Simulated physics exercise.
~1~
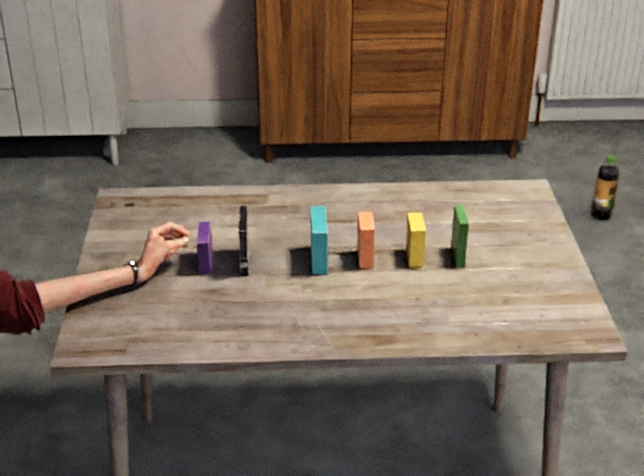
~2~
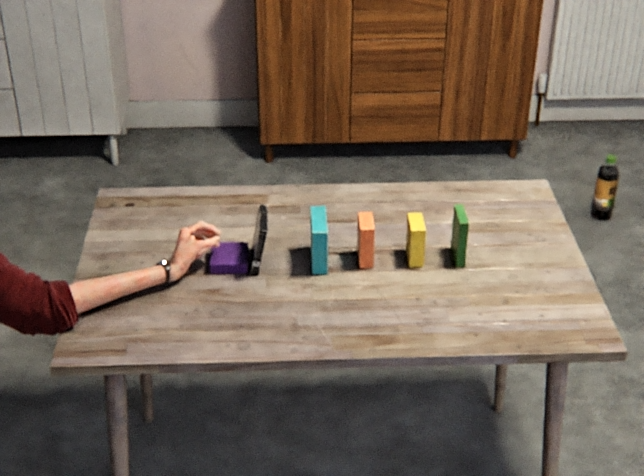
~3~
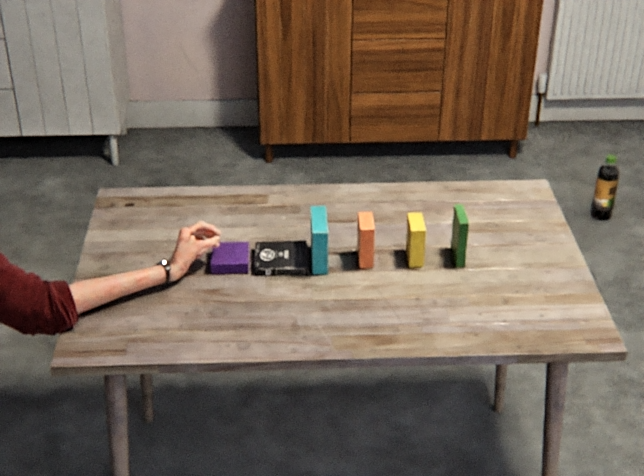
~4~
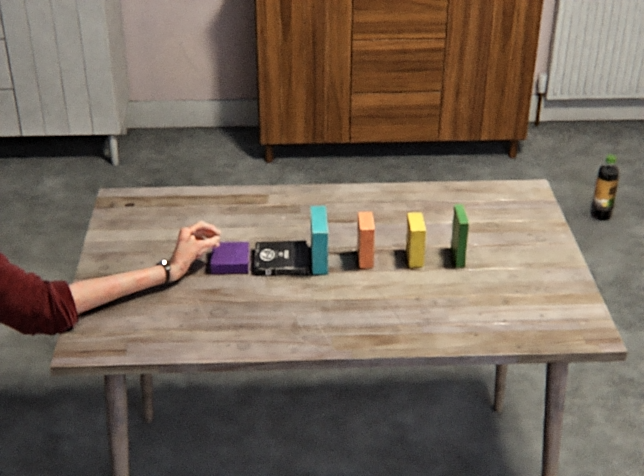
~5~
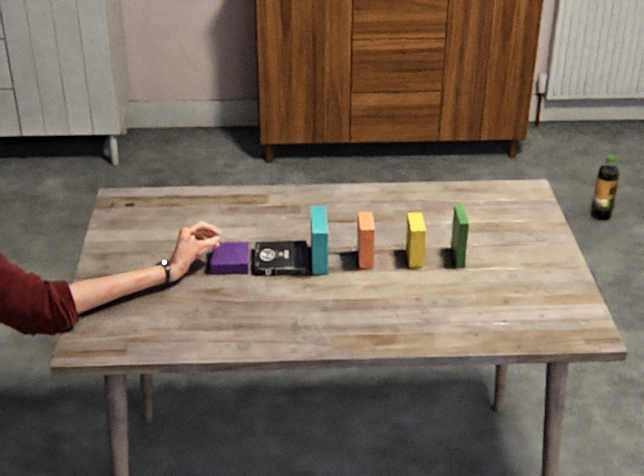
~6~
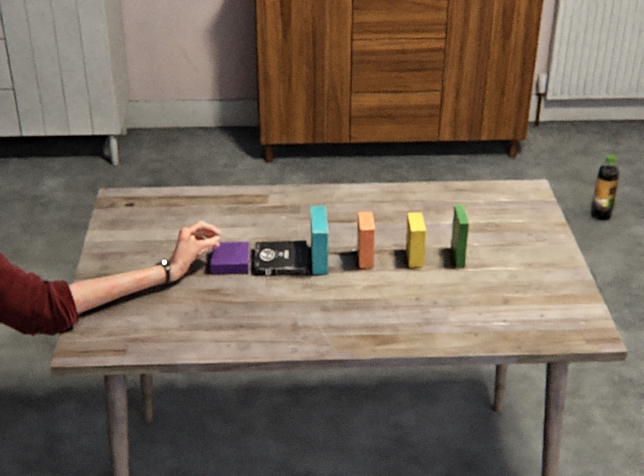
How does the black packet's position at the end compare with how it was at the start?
At the start the black packet stands upright, but by the end it is lying on its side on the table.
